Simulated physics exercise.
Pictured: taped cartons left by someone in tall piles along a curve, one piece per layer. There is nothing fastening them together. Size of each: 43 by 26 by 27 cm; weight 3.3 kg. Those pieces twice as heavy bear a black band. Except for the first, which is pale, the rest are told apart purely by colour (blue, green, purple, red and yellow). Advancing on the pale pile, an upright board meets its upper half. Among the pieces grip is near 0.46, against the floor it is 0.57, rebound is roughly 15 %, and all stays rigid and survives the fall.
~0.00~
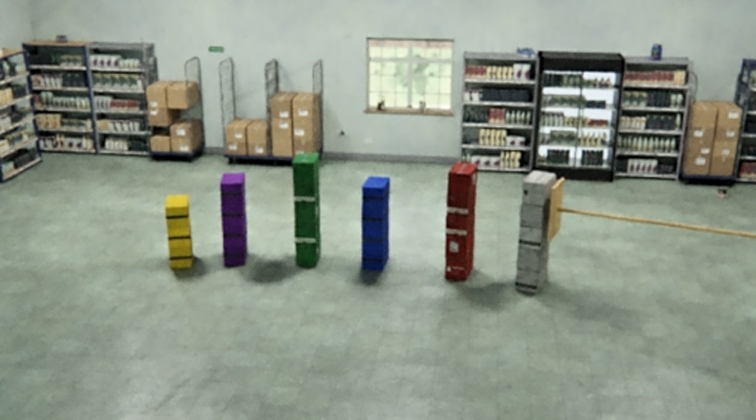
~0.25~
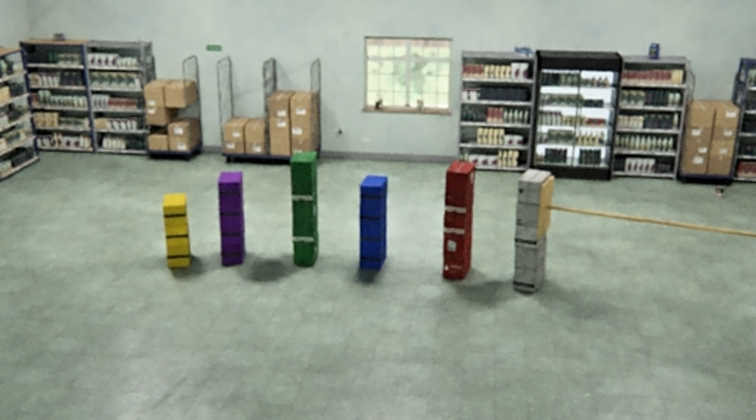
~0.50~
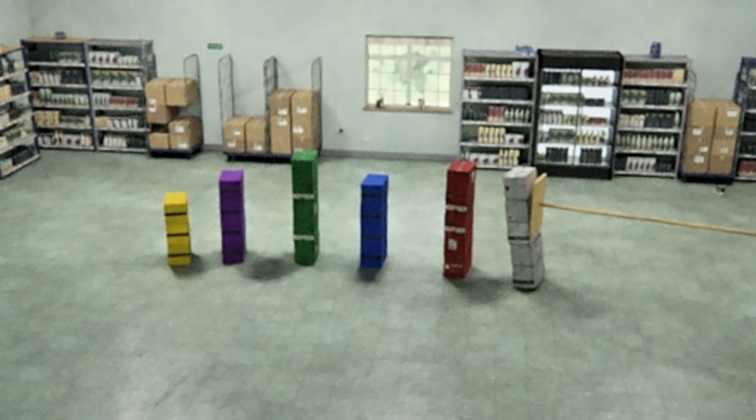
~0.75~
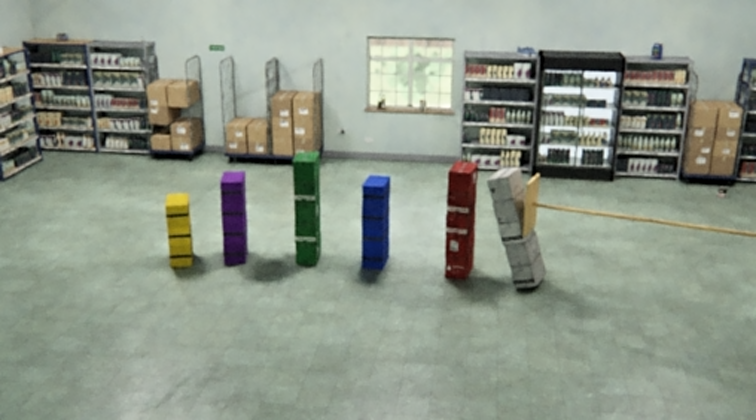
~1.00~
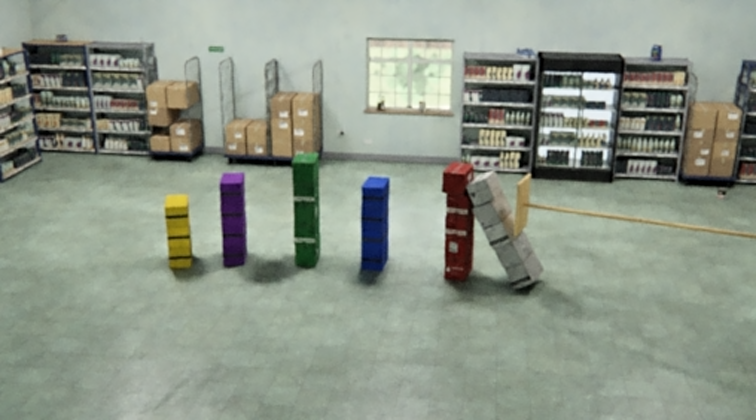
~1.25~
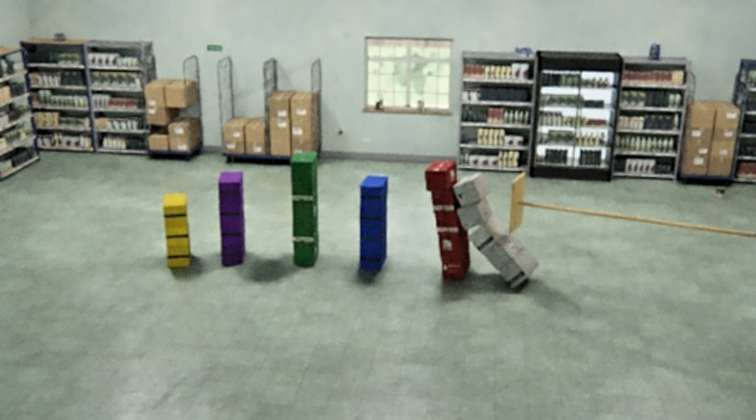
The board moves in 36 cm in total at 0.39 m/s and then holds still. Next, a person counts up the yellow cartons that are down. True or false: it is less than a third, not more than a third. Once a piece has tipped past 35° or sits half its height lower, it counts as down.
False, it is more than a third.
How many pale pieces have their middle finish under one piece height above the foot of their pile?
2.
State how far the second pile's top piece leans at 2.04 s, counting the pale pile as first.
I'd say it's at some 50° by then.
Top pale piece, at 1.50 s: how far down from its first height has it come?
About 30 cm.
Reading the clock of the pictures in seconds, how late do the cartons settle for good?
4.5 s, roughly.
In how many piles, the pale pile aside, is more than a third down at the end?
5 altogether.
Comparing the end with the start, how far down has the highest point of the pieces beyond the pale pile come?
Drop: Around 55 cm.
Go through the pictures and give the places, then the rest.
In the first picture (we follow the side turned to the camera), board (552, 208) 8 cm short; top yellow carton (177, 217); top red carton (458, 184); no other piece has moved.
Board (541, 206) 19 mm in; top yellow carton (175, 216), in the second picture.
Board (533, 203) 12 cm in, top of the pale pile leaning 9°; top yellow carton (175, 214); no other piece has moved, in the third picture.
Board (526, 203) 21 cm in, top of the pale pile leaning 18°; top yellow carton (177, 216); no other piece has moved, in the fourth picture.
Board (517, 203) 31 cm in, top of the pale pile leaning 27°; top yellow carton (176, 217); top red carton (453, 184) displaced 49 mm; one has shifted, in the fifth picture.
Board (512, 202) 36 cm in, stopped, top of the pale pile leaning 26°; top yellow carton (175, 216); top red carton (436, 182) tipped 7°; steepest lean 7°, the carton at (452, 267); 5 stirred so far, in the sixth picture.
Around 1.50 s, 5 of the pale pile down; none of the 3 yellow cartons down (0 of 21 in all colours); top yellow carton unmoved; top red carton tipped 22°.
Around 2.04 s, 5 of the pale pile down; none of the 3 yellow cartons down (5 of 21 in all colours); top yellow carton unmoved; top red carton tipped 49°, 37 cm lower.
Around 2.98 s, 5 of the pale pile down; none of the 3 yellow cartons down (14 of 21 in all colours); top yellow carton unmoved; top red carton on its side.
Around 3.88 s, 5 of the pale pile down; 3 of the 3 yellow cartons down (21 of 21 in all colours); top yellow carton tipped 47°, 16 cm lower; top red carton on its side.
Finally (4.9 s), 5 of the pale pile down; 3 of the 3 yellow cartons down (21 of 21 in all colours); top yellow carton upside down; top purple carton on its side. That is 100 per cent. Seen by the last camera, middles, top yellow carton near (73, 255), top purple carton near (120, 233).
